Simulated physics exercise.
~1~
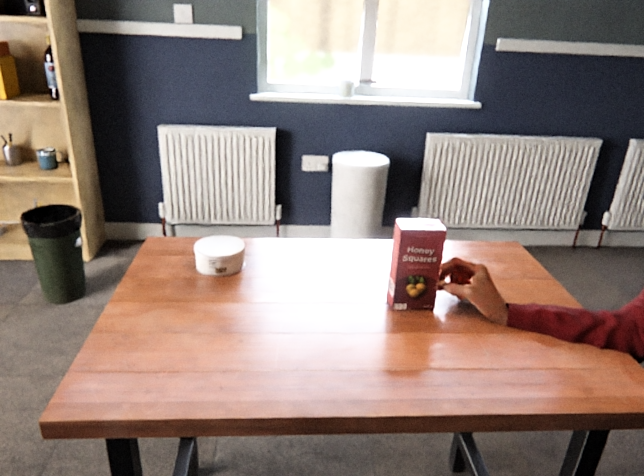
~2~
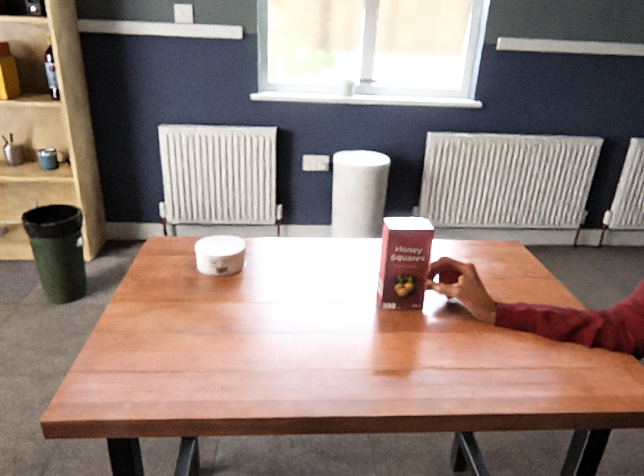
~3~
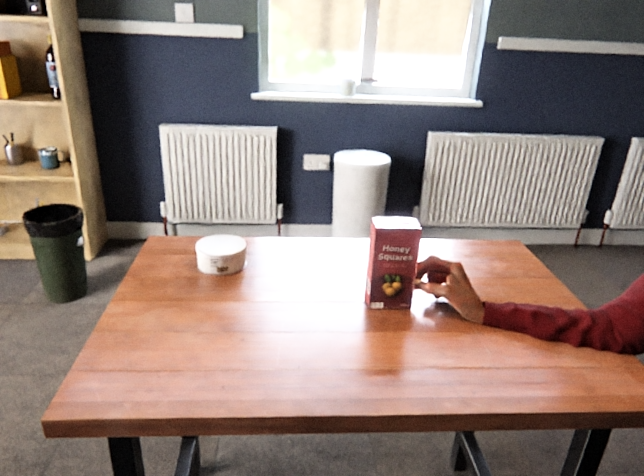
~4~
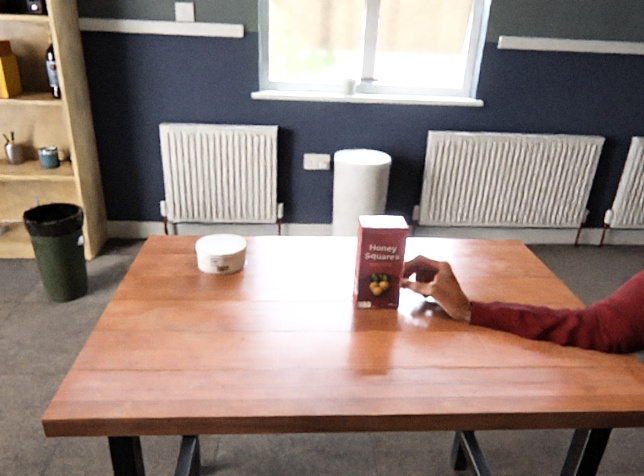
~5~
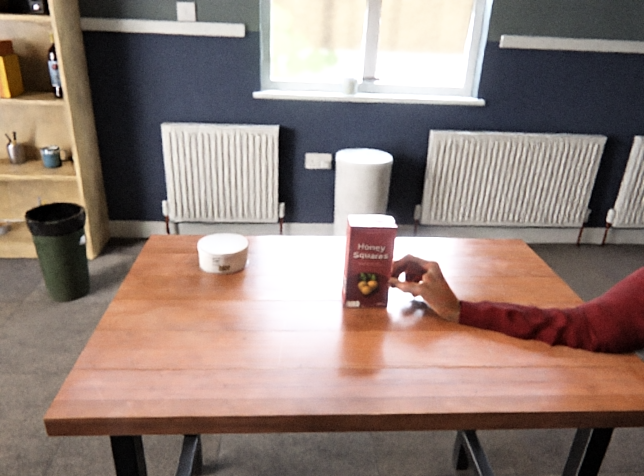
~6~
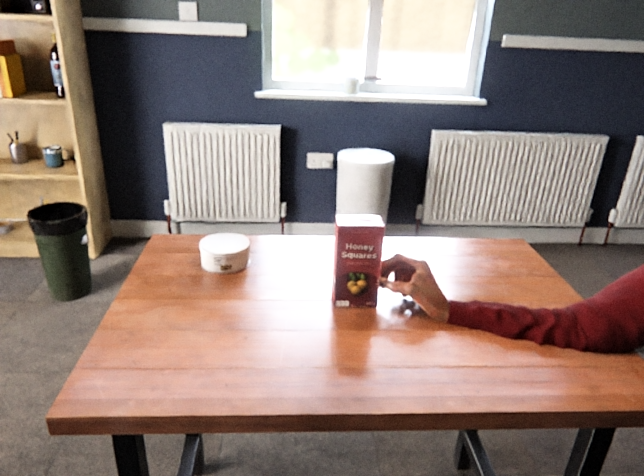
A hand slowly pushes an upright red packet left across the table, leaving it standing.
